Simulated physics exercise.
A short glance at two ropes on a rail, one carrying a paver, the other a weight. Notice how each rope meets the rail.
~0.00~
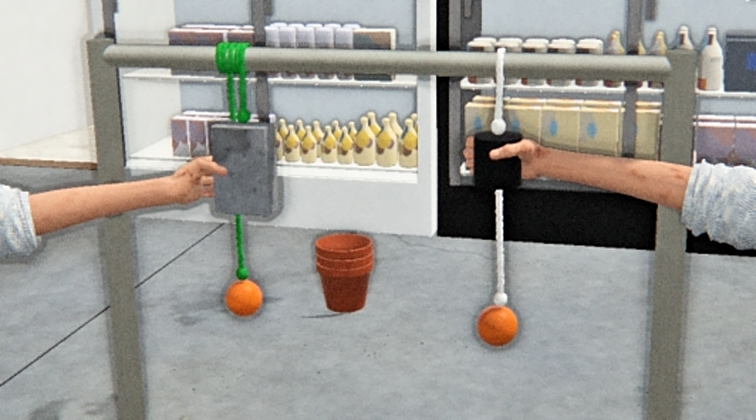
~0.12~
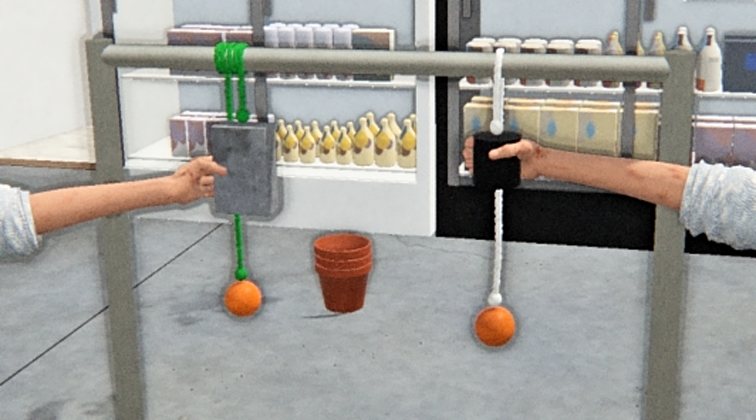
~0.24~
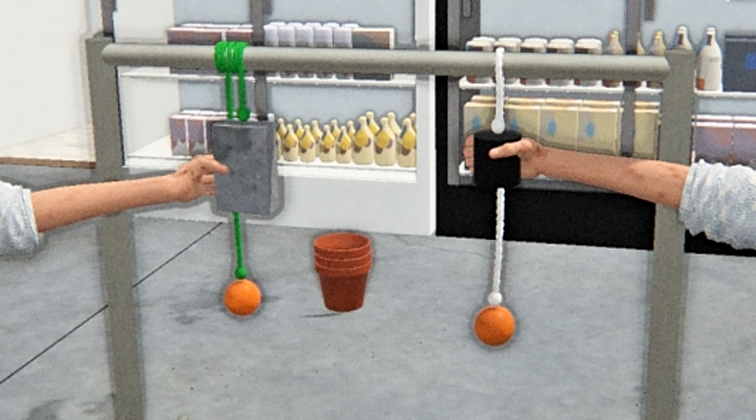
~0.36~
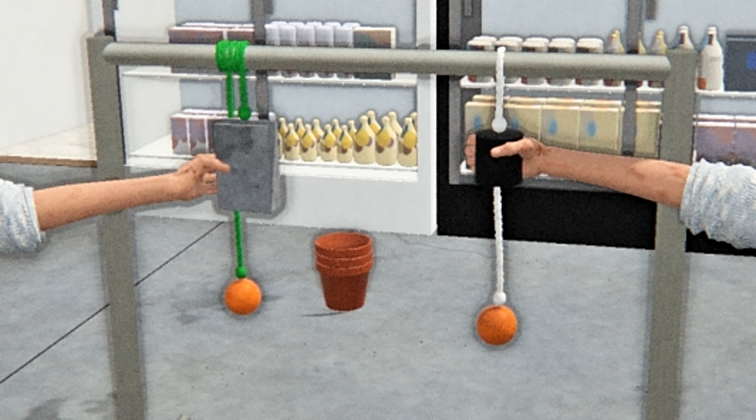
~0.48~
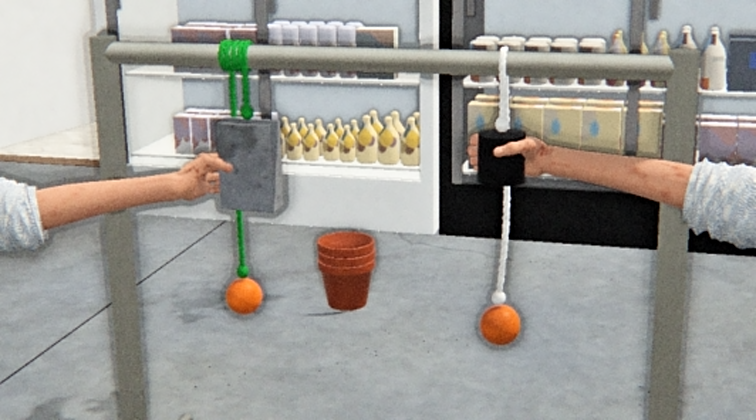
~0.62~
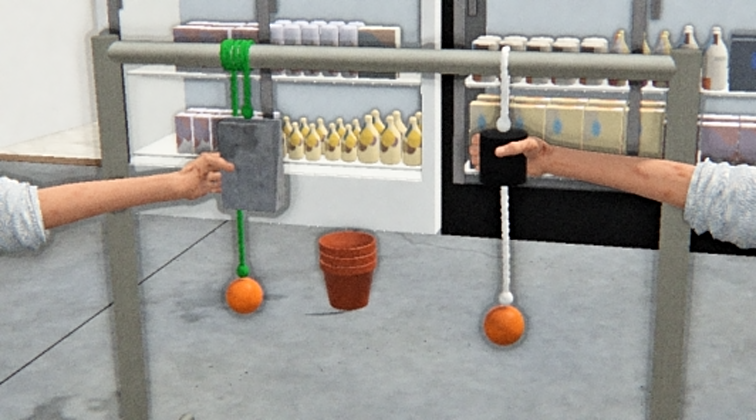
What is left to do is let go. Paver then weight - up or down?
Result: The paver stays suspended; the weight falls away.
Around 0.92 s, paver in the air near (251, 166); weight dropping near (501, 256).
Around 1.18 s, paver in the air near (250, 164); weight on the floor.
Finally, paver in the air near (249, 165); weight on the floor. The paver is held and the weight pulls its rope through.
